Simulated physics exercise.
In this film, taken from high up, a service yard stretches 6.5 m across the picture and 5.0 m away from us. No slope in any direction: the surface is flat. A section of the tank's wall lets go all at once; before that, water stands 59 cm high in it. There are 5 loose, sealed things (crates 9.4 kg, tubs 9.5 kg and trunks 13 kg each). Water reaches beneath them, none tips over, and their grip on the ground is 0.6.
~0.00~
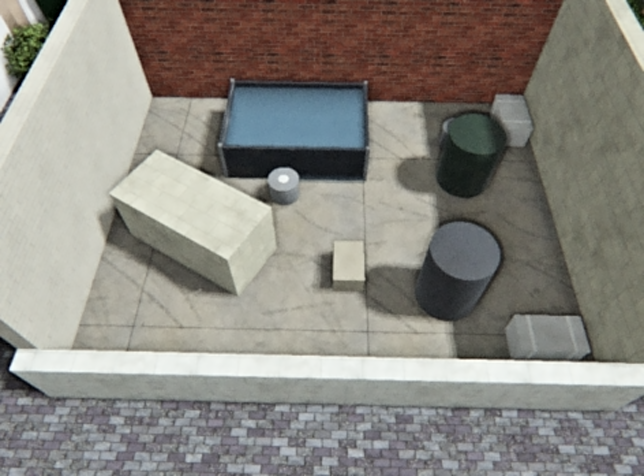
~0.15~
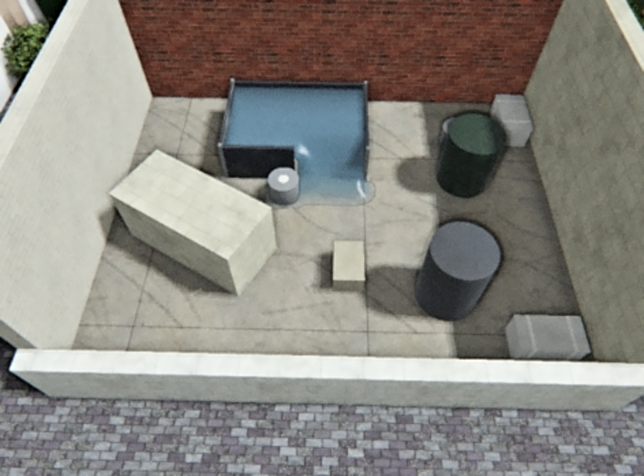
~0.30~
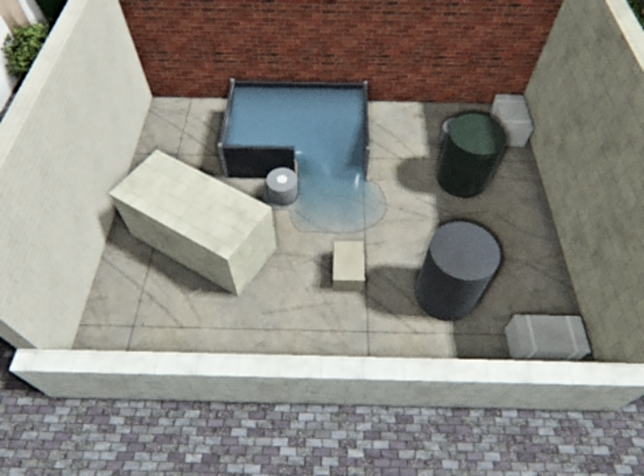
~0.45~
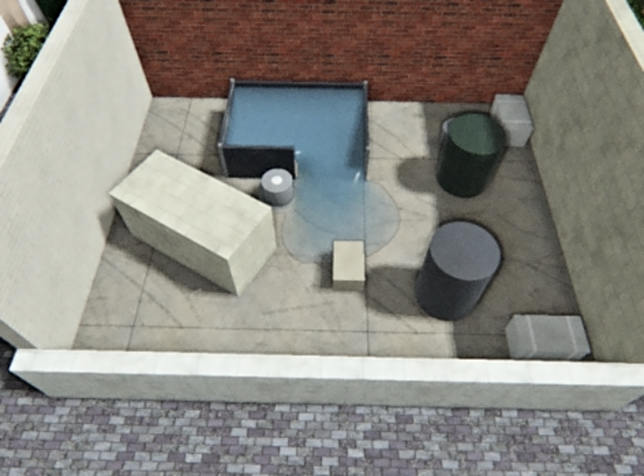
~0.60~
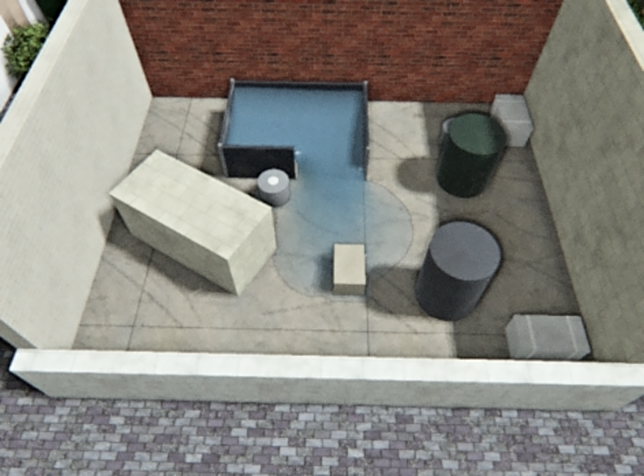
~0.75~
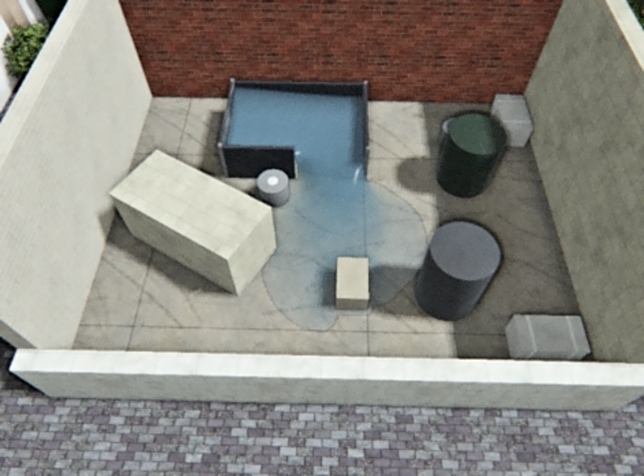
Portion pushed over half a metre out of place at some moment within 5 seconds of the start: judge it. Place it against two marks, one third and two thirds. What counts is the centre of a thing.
Between the two marks.
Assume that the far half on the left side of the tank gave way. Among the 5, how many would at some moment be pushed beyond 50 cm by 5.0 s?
You'd get 1 in that case.
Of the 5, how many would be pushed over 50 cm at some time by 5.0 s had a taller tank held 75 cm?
In that case the number is 2.
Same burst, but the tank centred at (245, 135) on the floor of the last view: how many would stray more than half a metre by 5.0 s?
Result: 2.
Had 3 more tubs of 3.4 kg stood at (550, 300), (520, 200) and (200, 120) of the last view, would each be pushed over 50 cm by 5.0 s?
Well, in turn they are above that, above that and below that.
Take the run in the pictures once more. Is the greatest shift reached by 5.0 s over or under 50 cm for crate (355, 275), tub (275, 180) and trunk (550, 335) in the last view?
Result, in order: Overshooting / undershooting / overshooting.
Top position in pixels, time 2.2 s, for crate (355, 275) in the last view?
Look about (363, 336).
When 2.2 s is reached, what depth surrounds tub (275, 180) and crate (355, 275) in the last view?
1 and 22 cm.
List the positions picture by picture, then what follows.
A crate at (349, 260), on the bottom; a tub at (284, 179) rests on the ground; water covers 3.1 m2; 0 of 5 have shifted, in the first picture.
A crate at (349, 260), on the bottom; a tub at (284, 179), on the bottom; 3.6 m2 under water; 0 of 5 have shifted, in the second picture.
A crate at (349, 260), on the bottom; a tub at (282, 180) rests on the ground; water covers 4.3 m2; 0 of 5 have shifted, in the third picture.
A crate at (349, 260), on the bottom; a tub at (277, 181), on the bottom, 10 cm from its start; water covers 5.2 m2; 1 of 5 have shifted, in the fourth picture.
A crate at (349, 264) rests on the ground, 5 cm from its start; a tub at (273, 181) rests on the ground, 15 cm from its start; water covers 6.2 m2; 2 of 5 have shifted, in the fifth picture.
A crate at (353, 277) rests on the ground, 28 cm from its start; a tub at (273, 181), on the bottom, 16 cm from its start; 7.4 m2 under water; 2 of 5 have shifted, in the sixth picture.
After 1.1 s 1 of 5 are over 50 cm from their spots; 0 afloat.
After 2.2 s 1 of 5 are over 50 cm from their spots; 1 afloat.
After 3.5 s 2 of 5 are over 50 cm from their spots; 2 afloat.
After 5.0 s 2 of 5 are over 50 cm from their spots, and 2 have been at some point; 2 afloat.
